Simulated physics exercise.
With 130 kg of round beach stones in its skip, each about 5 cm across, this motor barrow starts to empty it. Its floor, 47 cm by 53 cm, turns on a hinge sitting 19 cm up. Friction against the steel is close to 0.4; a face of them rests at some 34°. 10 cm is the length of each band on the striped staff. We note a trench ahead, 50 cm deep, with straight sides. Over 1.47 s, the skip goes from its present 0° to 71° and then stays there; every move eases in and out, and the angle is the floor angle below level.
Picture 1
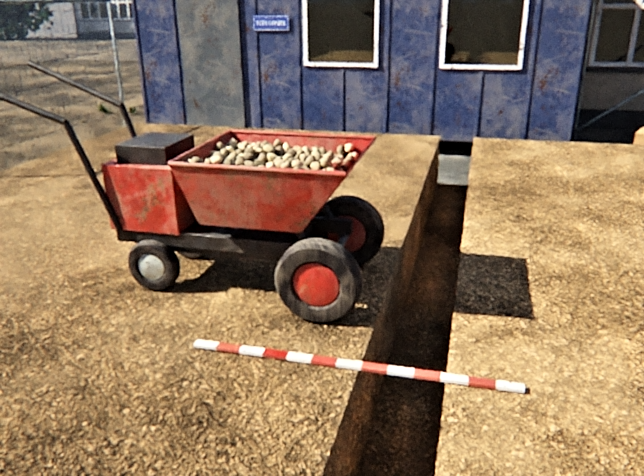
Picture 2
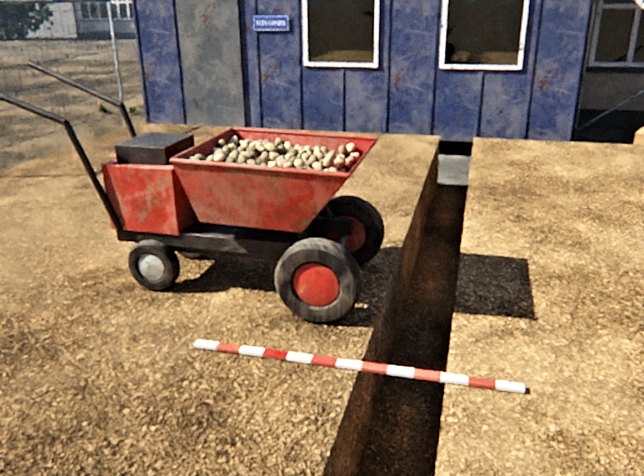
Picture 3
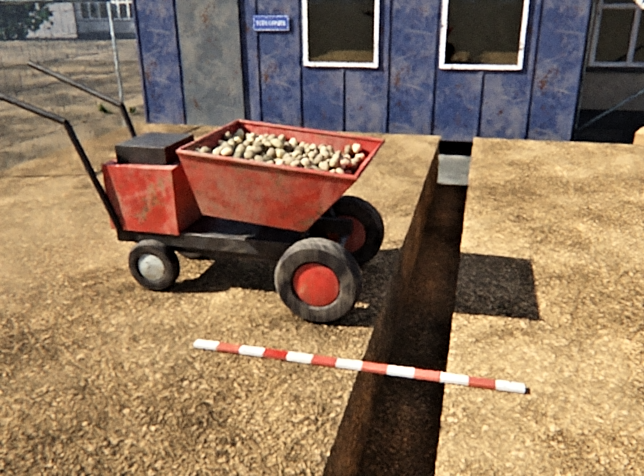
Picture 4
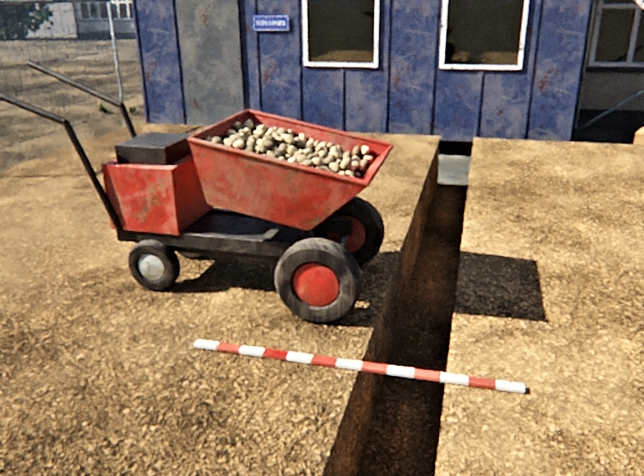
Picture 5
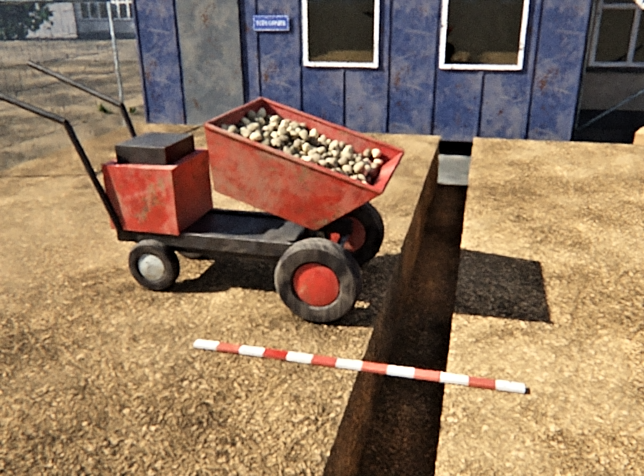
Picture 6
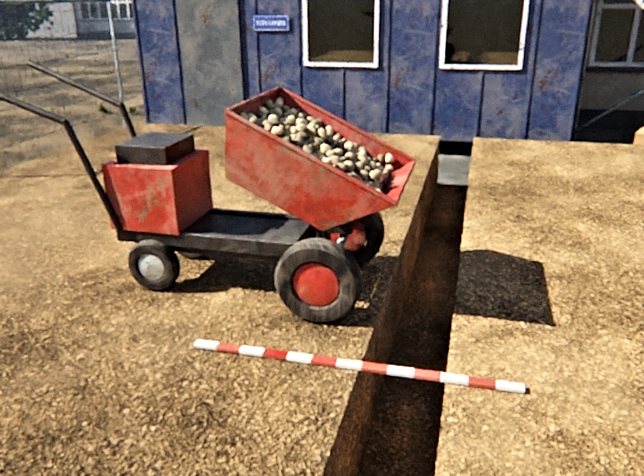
Beside a narrow trench, a red motor barrow's skip of round stones tilts steadily rightward.
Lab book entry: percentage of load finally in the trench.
Approx. 23 percent.
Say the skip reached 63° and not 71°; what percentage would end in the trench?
Trench share: Approx. 35%.
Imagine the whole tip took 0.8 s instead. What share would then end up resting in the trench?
I'd put it at roughly 15 per cent.
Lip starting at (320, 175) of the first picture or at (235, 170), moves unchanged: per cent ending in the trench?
Roughly 45 per cent, then 85 per cent.
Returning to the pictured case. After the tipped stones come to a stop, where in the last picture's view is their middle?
I'd point somewhere around (506, 304).
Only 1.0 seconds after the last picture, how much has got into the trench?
Some 0 per cent.
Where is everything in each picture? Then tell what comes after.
The first picture shows lip at (346, 175), floor tilted 0°, highest stones at (269, 150).
In the second picture, the skip is at 1°, its lip at (349, 176); the top of the load is at (265, 148).
The third picture shows lip at (357, 179), floor tilted 5°, highest stones at (255, 142).
The fourth picture shows lip at (368, 184), floor tilted 11°, highest stones at (250, 132).
The fifth picture shows lip at (382, 192), floor tilted 18°, highest stones at (258, 120).
In the sixth picture, the skip is at 26°, its lip at (396, 204); the top of the load is at (272, 110).
Then, 0.5 s after the last picture the floor is at 60°, 99 % in the skip, 1 % in the trench; the foremost stones are at (448, 239).
Then, 1.0 s after the last picture the floor is at 71°, 45 % in the skip, 2 % in the trench, 53 % past the trench; the foremost stones are at (594, 314).
Then, 1.3 s after the last picture the floor is at 71°, 16 % in the skip, 6 % in the trench, 78 % past the trench; the foremost stones are past the picture's edge.
Then, 3.3 s after the last picture the floor is at 71°, 0 % in the skip, 23 % in the trench, 77 % past the trench; the foremost stones are past the picture's edge.
